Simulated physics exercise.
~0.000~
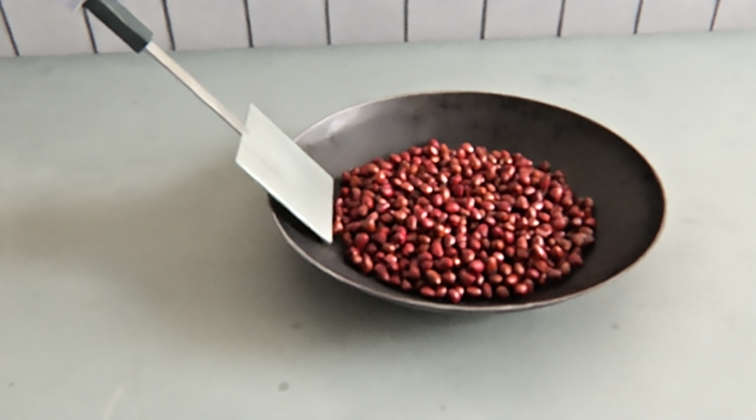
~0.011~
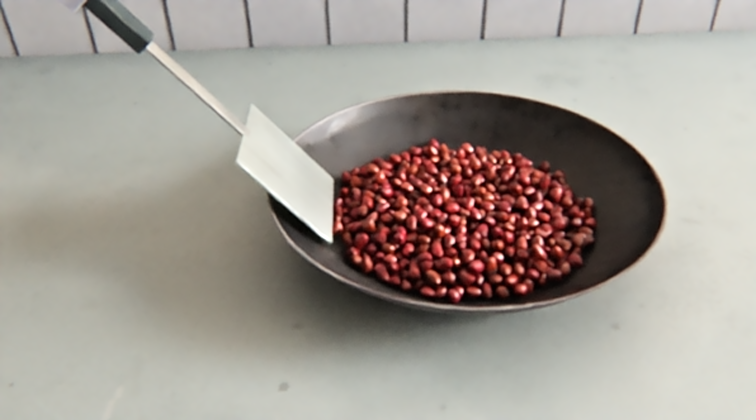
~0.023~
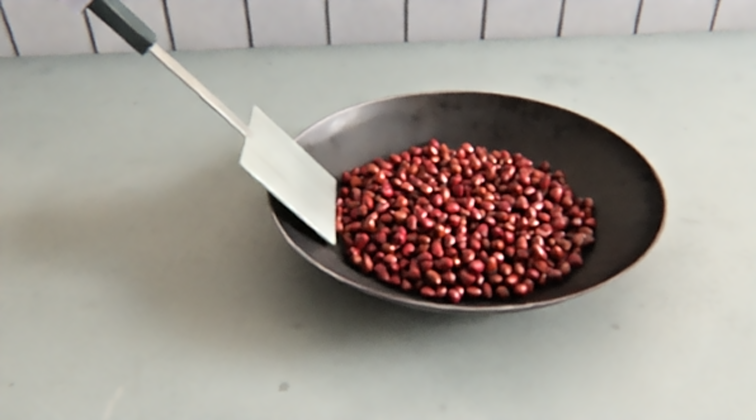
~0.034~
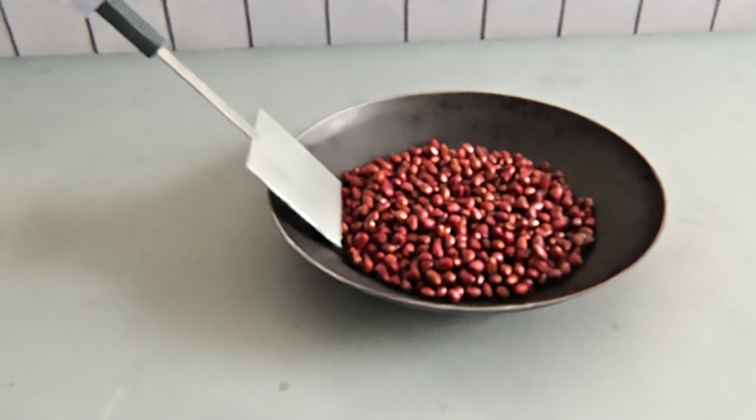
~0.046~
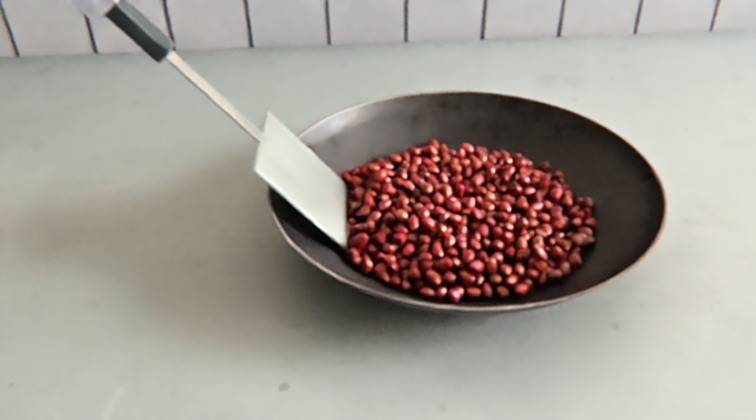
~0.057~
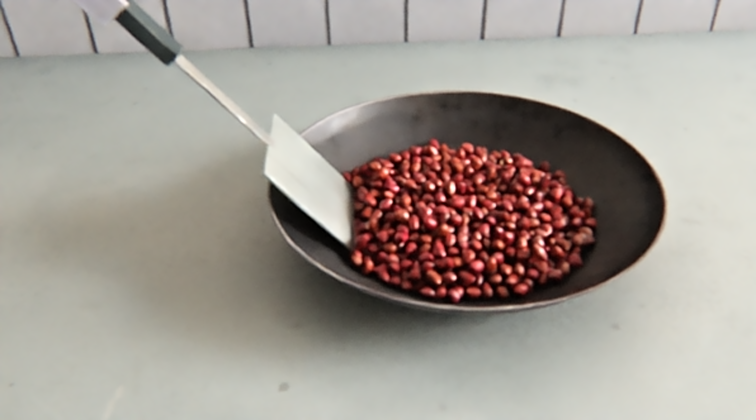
A flat metal spatula with a dark handle edged slightly right and down inside the left side of a black wok, pressing against a heap of shiny red beans that barely shifted.
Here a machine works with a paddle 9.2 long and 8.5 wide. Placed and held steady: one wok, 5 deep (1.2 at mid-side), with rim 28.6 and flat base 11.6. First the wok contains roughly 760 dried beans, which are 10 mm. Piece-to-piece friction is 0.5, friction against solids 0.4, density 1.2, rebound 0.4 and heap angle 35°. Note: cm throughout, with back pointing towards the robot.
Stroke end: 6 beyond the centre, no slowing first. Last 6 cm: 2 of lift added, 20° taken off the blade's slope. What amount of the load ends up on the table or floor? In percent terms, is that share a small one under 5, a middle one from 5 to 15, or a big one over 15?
A small one.
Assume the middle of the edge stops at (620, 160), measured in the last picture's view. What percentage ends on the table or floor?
Roughly 35 per cent.
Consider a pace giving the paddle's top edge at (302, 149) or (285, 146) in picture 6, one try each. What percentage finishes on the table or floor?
Respectively, some 10 and 0 per cent.
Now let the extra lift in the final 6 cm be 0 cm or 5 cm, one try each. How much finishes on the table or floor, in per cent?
Some 5 and 0 per cent.
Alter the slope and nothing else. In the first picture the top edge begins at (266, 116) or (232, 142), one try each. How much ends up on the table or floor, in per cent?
Close to 0 and 5 percent respectively.
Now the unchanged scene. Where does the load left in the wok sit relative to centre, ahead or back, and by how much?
It rests close to 5.0 centimetres ahead of centre.
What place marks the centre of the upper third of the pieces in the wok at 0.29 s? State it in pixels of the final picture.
Near pixel (574, 187).
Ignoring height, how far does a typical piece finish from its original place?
Level distance of roughly 5 cm.
After 0.17 s, sloping 51°, highest piece 5 above the table; 762 in the wok.
After 0.29 s, sloping 43°, highest piece 6 above the table; 761 in the wok, 1 on the blade or in flight.
After 0.55 s, sloping 31°, highest piece 6 above the table; 745 in the wok, 17 on the table or floor.
After 1.60 s, sloping 31°, highest piece 6 above the table; 745 in the wok, 17 on the table or floor.
In the end, 745 in the wok, 17 on the table or floor. That is 2 % on the table or floor.
